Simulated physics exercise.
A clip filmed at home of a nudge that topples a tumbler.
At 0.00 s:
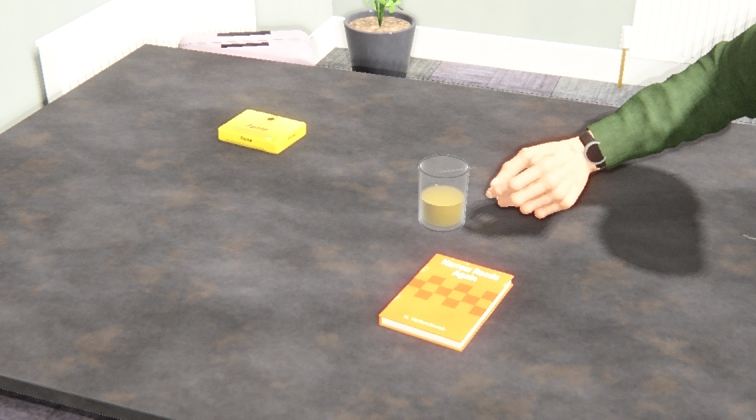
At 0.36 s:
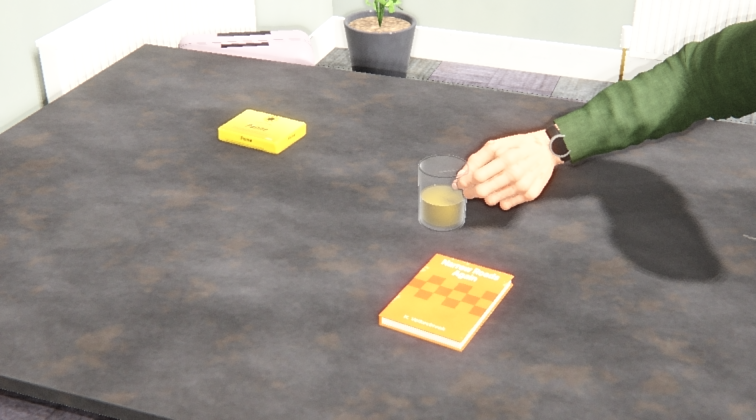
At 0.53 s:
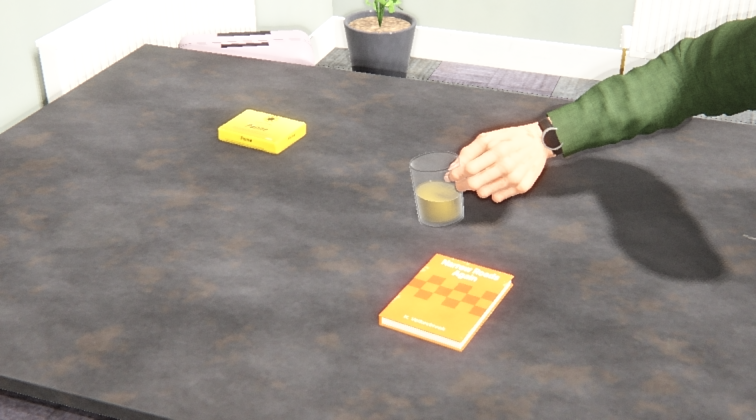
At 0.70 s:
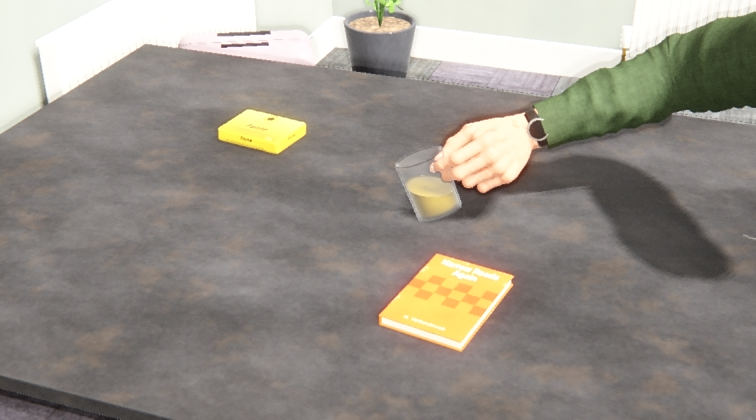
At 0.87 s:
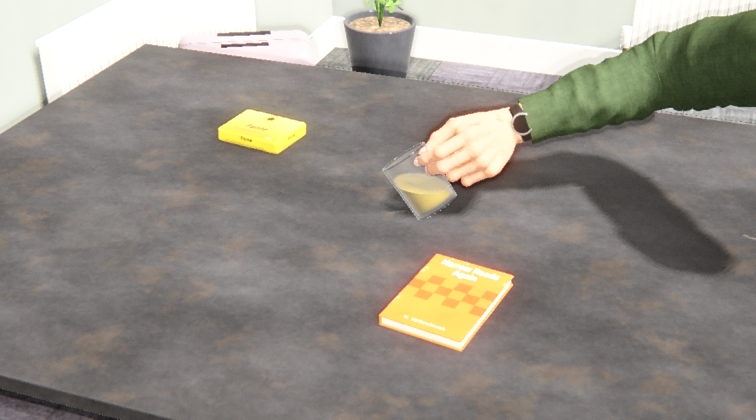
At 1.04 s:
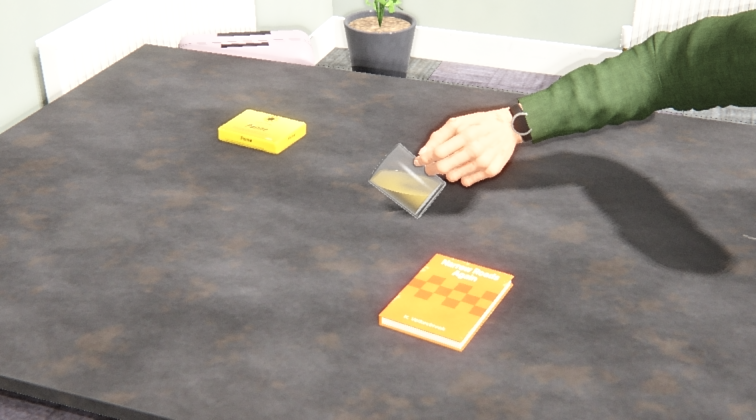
A clear glass tumbler about half full of yellowish liquid stands on a dark table with a yellow packet and an orange notebook, then leans steadily further left as a hand in a green sleeve reaches in and pushes its side.
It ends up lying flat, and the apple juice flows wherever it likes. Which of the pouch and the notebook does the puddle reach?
As I see it, the pouch will come through wet. The notebook will come through dry.
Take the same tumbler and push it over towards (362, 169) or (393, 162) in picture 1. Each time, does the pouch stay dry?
Try 1: Gets splashed. Try 2: Gets splashed.
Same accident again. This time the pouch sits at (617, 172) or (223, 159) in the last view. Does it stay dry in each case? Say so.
The object stays out of reach at the first position and gets caught by the spill at the second.
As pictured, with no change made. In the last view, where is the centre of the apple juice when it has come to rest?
Roughly (235, 170).
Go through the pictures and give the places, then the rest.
In the first frame, it stands upright; tumbler (443, 191) about half full; pouch (262, 124); notebook (449, 295).
The second frame shows fingers against its side; tumbler about half full, surface at (443, 196).
The third frame shows fingers against its side; tumbler (438, 187) about half full; notebook (449, 295).
The fourth frame shows fingers against its side; tumbler (429, 183) tipped 25°; pouch (262, 124).
The fifth frame shows fingers against its side; tumbler (419, 180) tipped 40°.
In the sixth frame, it is falling; tumbler (406, 180) tipped 60°; pouch (262, 124); notebook (449, 295).
After 1.6 s, the puddle covers about as much as a plate; the pouch is reached; the notebook is untouched.
After 2.3 s, the puddle covers about as much as a tray; the pouch is reached; the notebook is untouched.
After 3.6 s, the puddle covers about as much as a tray; the pouch is reached; the notebook is untouched.
